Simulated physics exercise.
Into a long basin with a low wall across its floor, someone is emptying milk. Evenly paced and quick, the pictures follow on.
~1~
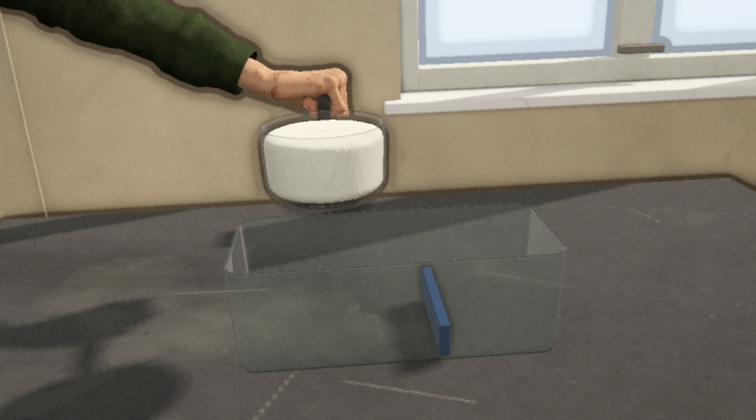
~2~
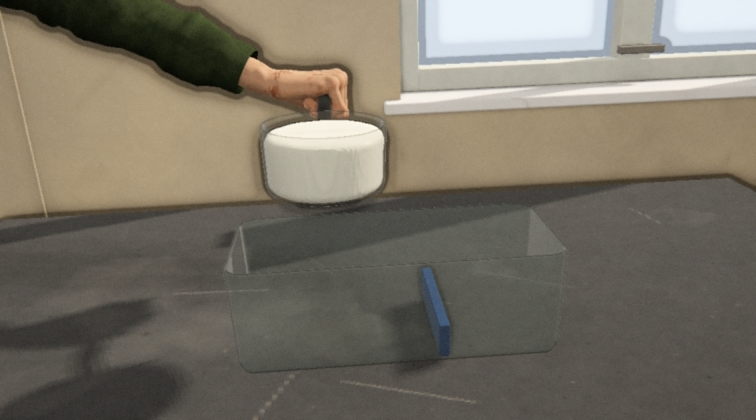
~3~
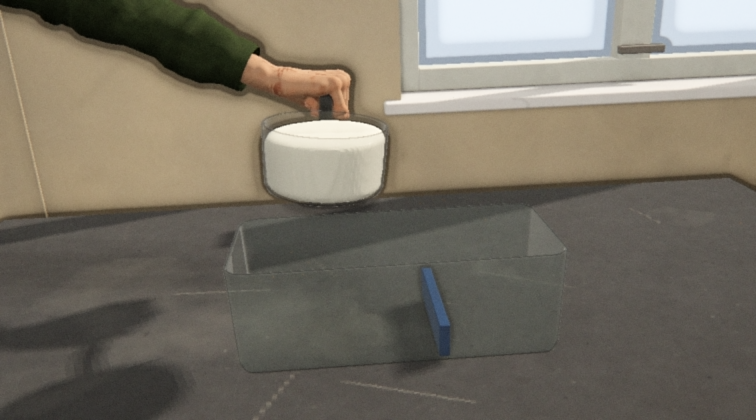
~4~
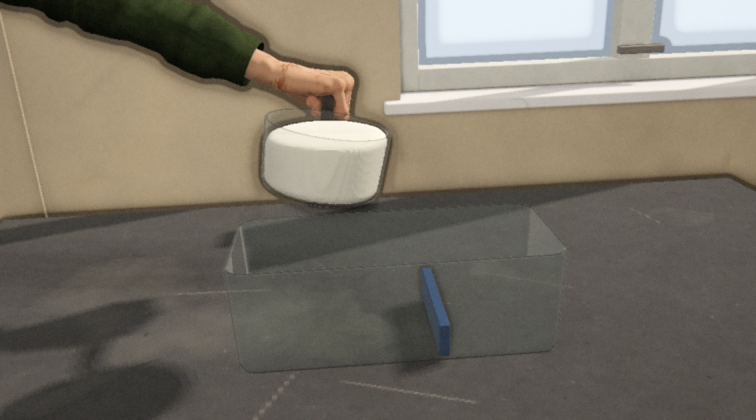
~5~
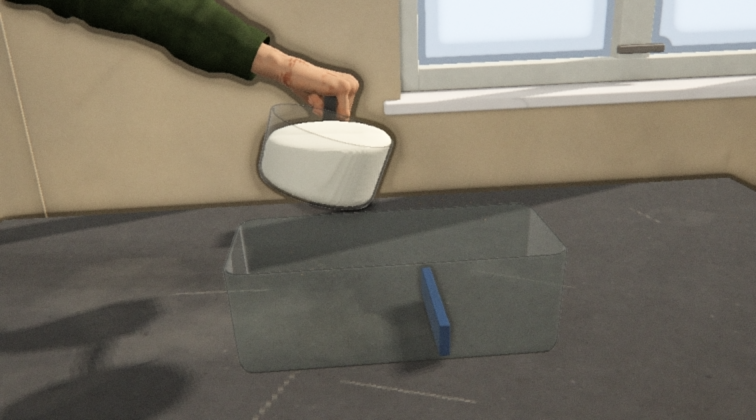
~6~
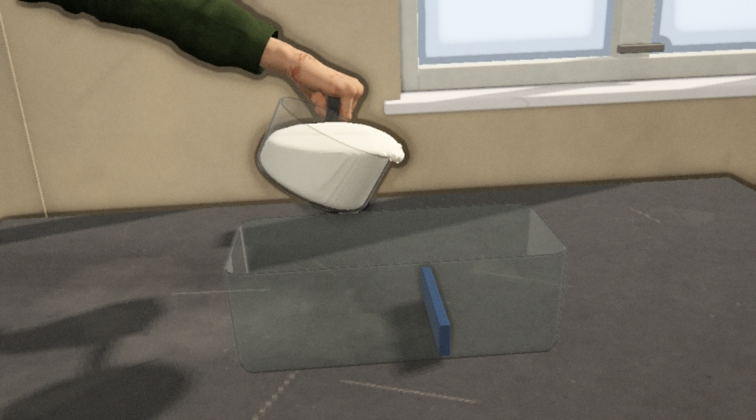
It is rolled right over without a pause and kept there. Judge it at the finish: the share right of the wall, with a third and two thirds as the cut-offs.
At the finish, the right of the wall has a third to two thirds.
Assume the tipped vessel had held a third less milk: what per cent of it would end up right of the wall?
Estimate: Close to 35 per cent.
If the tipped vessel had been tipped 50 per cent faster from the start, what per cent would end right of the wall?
About 45 %.
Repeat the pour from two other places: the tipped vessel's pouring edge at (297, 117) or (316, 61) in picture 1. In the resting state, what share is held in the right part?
Close to 10 % for the first start and close to 5 % for the second.
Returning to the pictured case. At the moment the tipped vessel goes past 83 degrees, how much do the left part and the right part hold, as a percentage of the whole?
Left 5 per cent, right 30 per cent.
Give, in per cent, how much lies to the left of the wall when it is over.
Share approx. 40 per cent.
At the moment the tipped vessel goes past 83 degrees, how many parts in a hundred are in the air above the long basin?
Roughly 30 percent.
A moment on, the tilt is 83° and 35 per cent is still to pour, 7 is left of the wall and 29 right of it.
Next, the tilt is 99° and 8 per cent is still to pour, 29 is left of the wall and 58 right of it.
Then the tilt is 99° and 1 per cent is still to pour, 40 is left of the wall and 58 right of it.
Later the tilt is 99° and 0 per cent is still to pour, 42 is left of the wall and 58 right of it.
Finally, 42 per cent lies left of the wall, 58 right of it and 0 outside.
